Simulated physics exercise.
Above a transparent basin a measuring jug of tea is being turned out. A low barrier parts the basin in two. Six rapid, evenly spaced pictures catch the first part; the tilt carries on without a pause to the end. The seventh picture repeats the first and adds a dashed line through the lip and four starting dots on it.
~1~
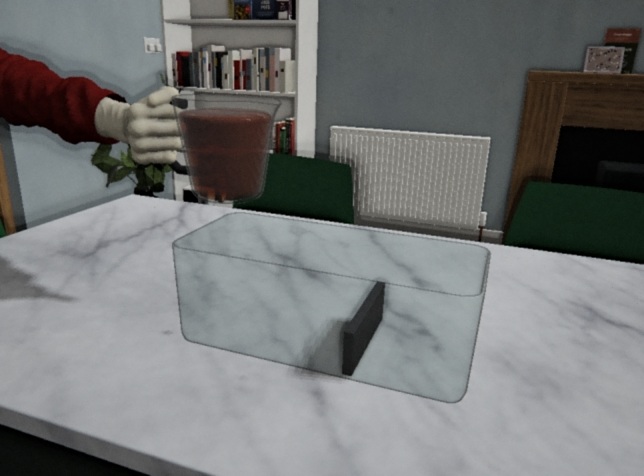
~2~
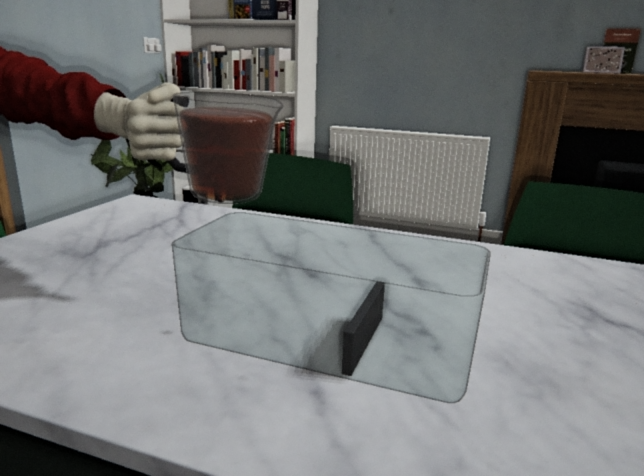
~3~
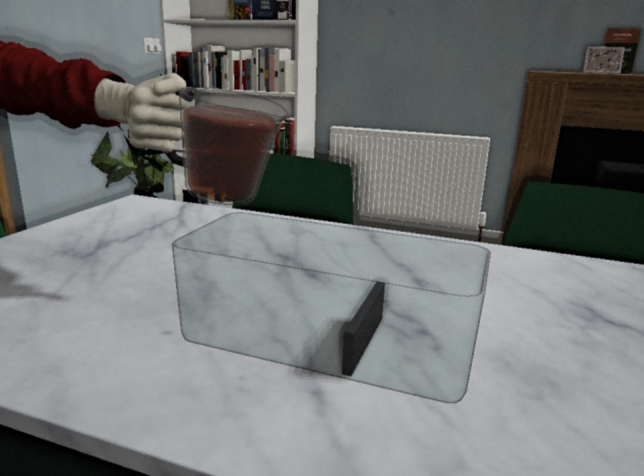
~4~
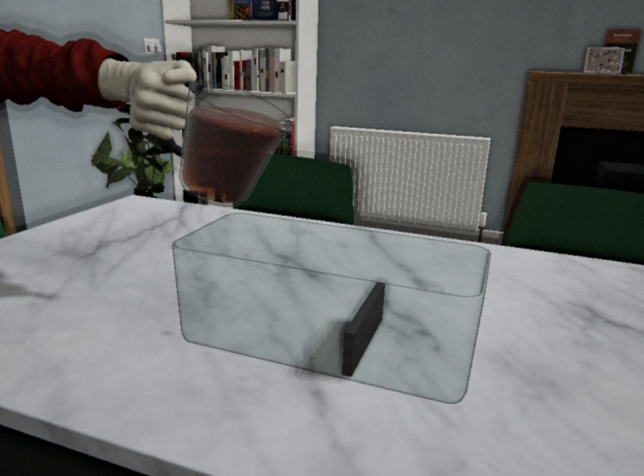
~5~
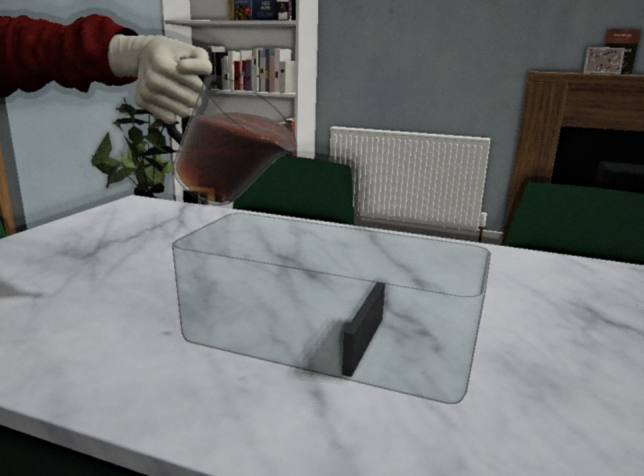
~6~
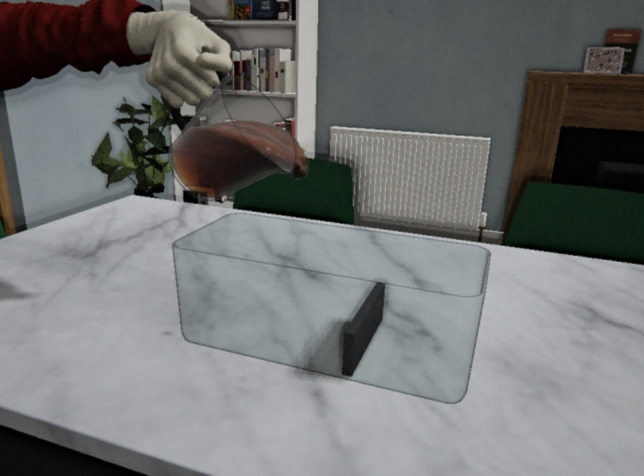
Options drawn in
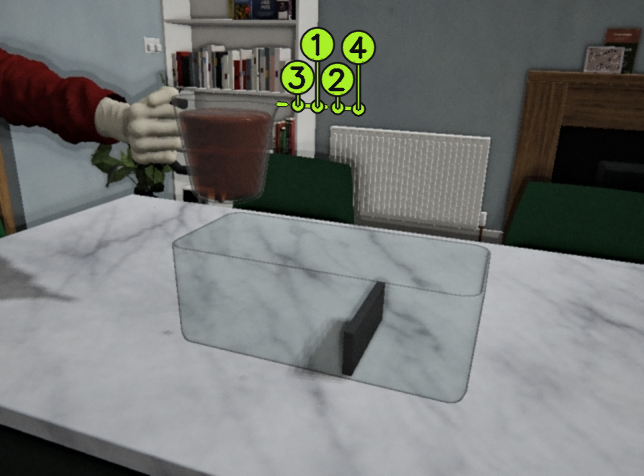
A gloved hand in a red sleeve holds a clear measuring jug of reddish-brown tea at upper left, above a marble-topped table seen from slightly above. On the table sits an empty transparent basin with a low dark barrier inside, before green chairs, a white radiator and a bookshelf. The hand rises slightly and tilts the jug rightward, slowly then further, until tea reaches over its lip, while the camera stays still.
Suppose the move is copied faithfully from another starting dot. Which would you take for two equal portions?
Go for 2.
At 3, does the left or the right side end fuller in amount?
The left side.
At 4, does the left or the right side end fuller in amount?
More ends on the right.
On the marked copy, 1 at (317, 106); 2 at (337, 107); 3 at (297, 105); 4 at (358, 109).
With 1, about 80 % ends left of the wall and 18 % right of it.
With 2, about 51 % ends left of the wall and 46 % right of it; 3 % is lost outside.
With 3, about 89 % ends left of the wall and 7 % right of it; 5 % is lost outside.
With 4, about 13 % ends left of the wall and 83 % right of it; 4 % is lost outside.
